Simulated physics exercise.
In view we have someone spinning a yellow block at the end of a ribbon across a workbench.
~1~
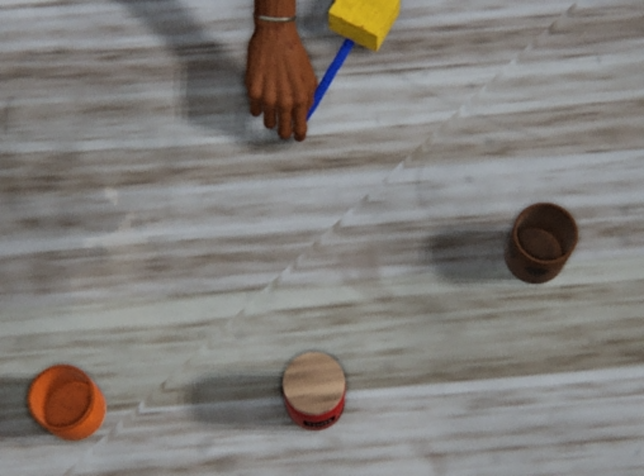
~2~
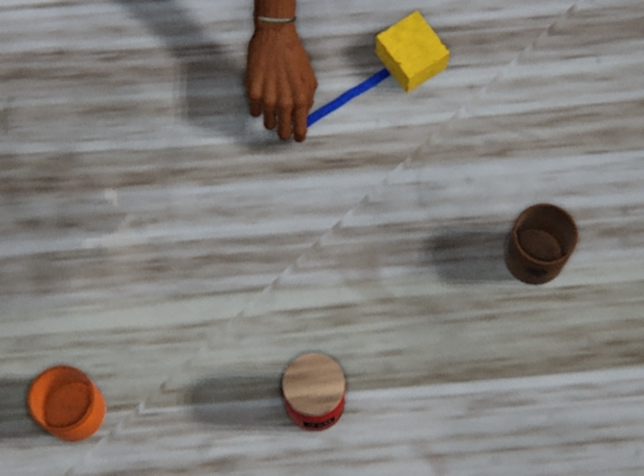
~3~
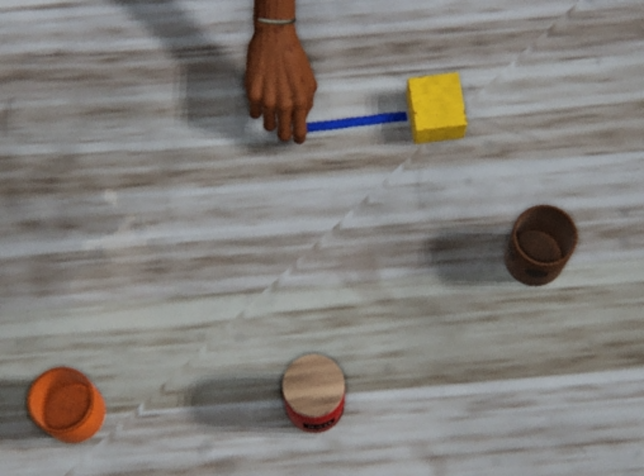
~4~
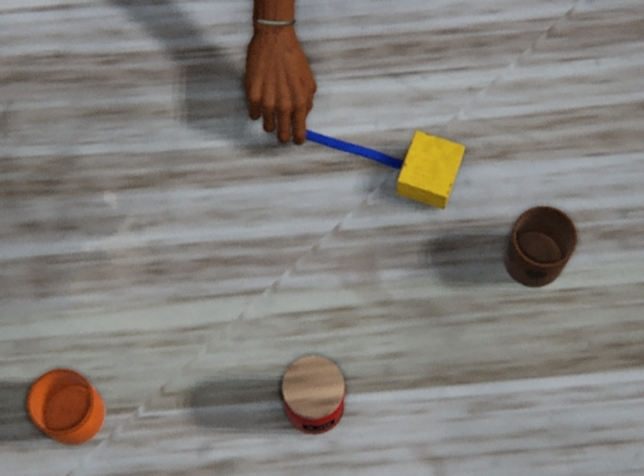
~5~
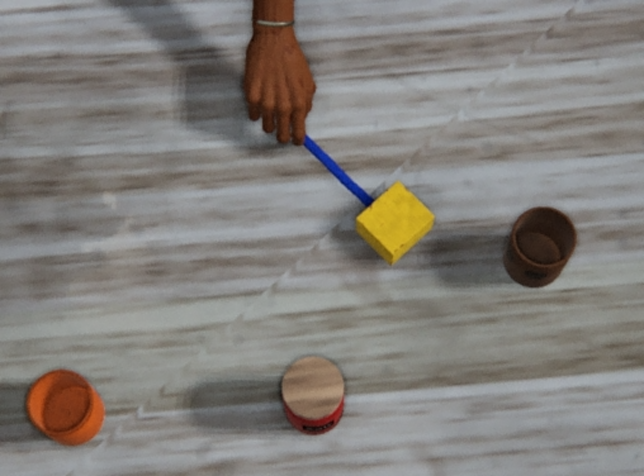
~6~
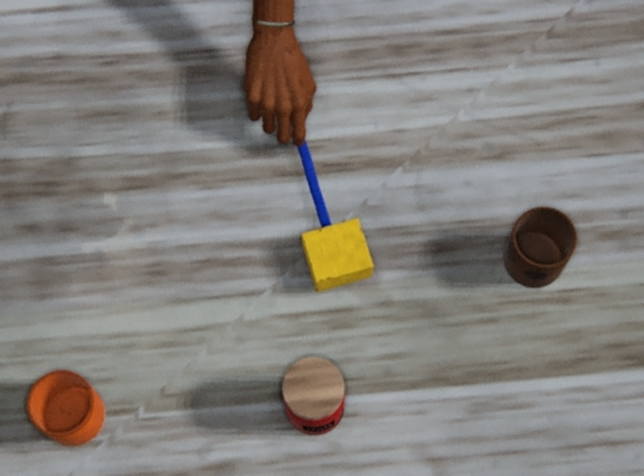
On a workbench, a hand swinging a yellow block clockwise on a blue ribbon, near an orange mug, brown mug and red jar.
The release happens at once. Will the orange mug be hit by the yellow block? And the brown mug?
As for the outcome, the orange mug will not be hit, the brown mug will not be hit.
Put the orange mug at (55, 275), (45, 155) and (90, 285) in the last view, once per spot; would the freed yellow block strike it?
Going by position, it is knocked first, is left alone second and is knocked third.
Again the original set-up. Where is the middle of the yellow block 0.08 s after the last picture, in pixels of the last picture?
It is near (205, 272) at that moment.
Then, 0.08 s on from there, block near (206, 272).
Then, 0.20 s on from there, block near (27, 291).
In the end, block off the table. The orange mug stays untouched and the brown mug remains clear.
